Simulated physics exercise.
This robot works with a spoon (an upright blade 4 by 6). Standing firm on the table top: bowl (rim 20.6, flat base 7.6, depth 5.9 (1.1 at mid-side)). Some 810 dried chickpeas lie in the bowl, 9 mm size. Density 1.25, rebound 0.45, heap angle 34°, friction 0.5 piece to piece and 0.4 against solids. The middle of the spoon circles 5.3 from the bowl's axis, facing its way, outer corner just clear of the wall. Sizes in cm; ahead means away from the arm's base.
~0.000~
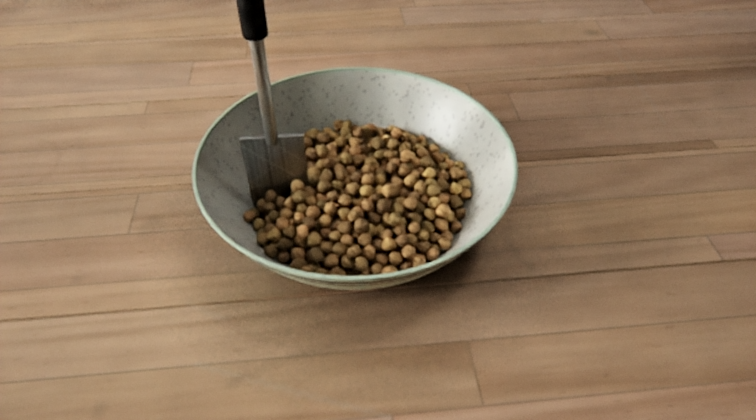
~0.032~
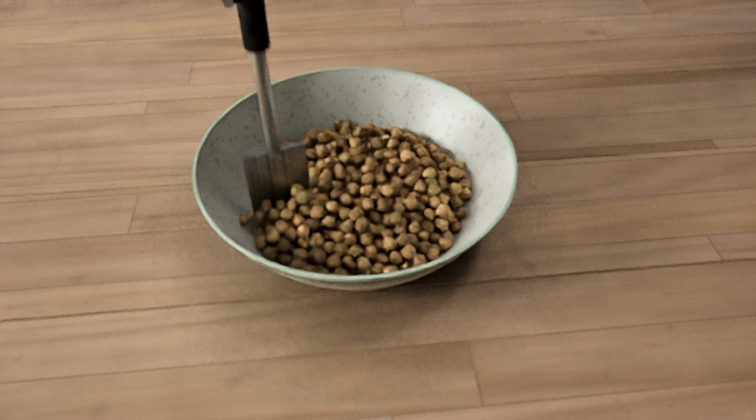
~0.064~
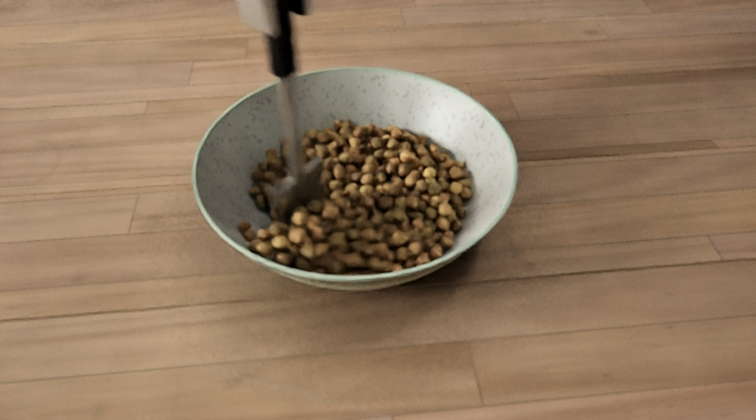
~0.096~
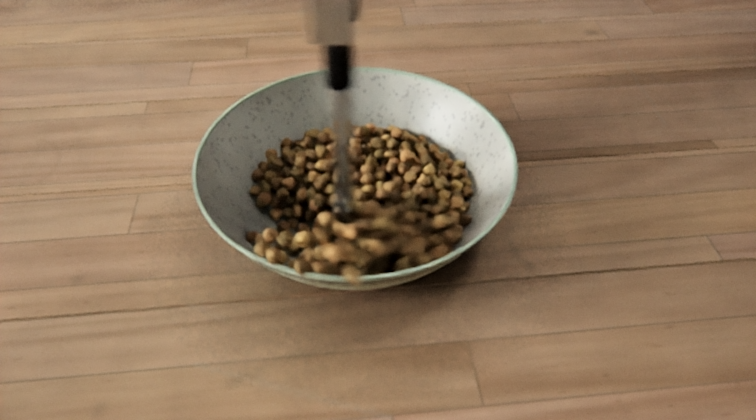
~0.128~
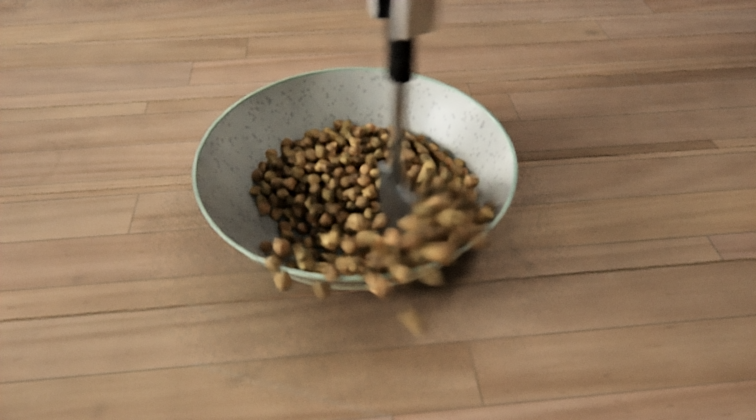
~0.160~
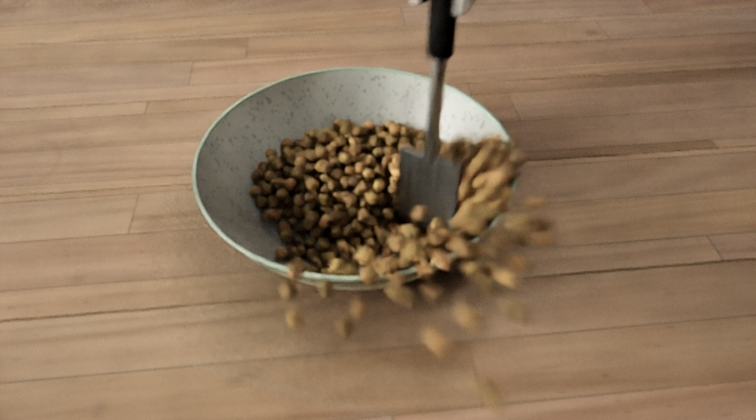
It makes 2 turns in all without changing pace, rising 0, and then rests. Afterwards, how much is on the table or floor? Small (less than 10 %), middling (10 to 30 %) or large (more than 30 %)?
Share on the table or floor: Large (more than 30 %).
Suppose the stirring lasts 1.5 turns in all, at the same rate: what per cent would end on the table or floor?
In that case some 45 per cent.
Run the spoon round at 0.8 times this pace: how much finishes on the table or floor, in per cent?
About 40 per cent.
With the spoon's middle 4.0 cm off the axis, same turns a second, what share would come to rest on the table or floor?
It would be near 35 per cent.
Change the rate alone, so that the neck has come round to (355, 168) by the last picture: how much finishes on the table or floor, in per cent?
About 25 per cent.
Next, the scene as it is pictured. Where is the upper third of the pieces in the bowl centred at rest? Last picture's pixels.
Around (322, 215).
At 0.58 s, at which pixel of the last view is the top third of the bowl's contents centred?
Around (417, 152).
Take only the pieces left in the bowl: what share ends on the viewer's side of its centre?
Roughly 55 per cent.
After 0.37 s, 7° round, highest piece 11 above the table; 559 in the bowl, 129 on the table or floor, 124 in flight or on the tool.
After 0.58 s, 229° round, highest piece 9 above the table; 455 in the bowl, 320 on the table or floor, 37 in flight or on the tool.
After 0.89 s, 0° round, highest piece 11 above the table; 406 on the table or floor, 403 in the bowl, 3 in flight or on the tool.
After 1.59 s, 0° round, highest piece 5 above the table; 409 on the table or floor, 403 in the bowl.
In the end, 409 on the table or floor, 403 in the bowl. That is 50 % on the table or floor.
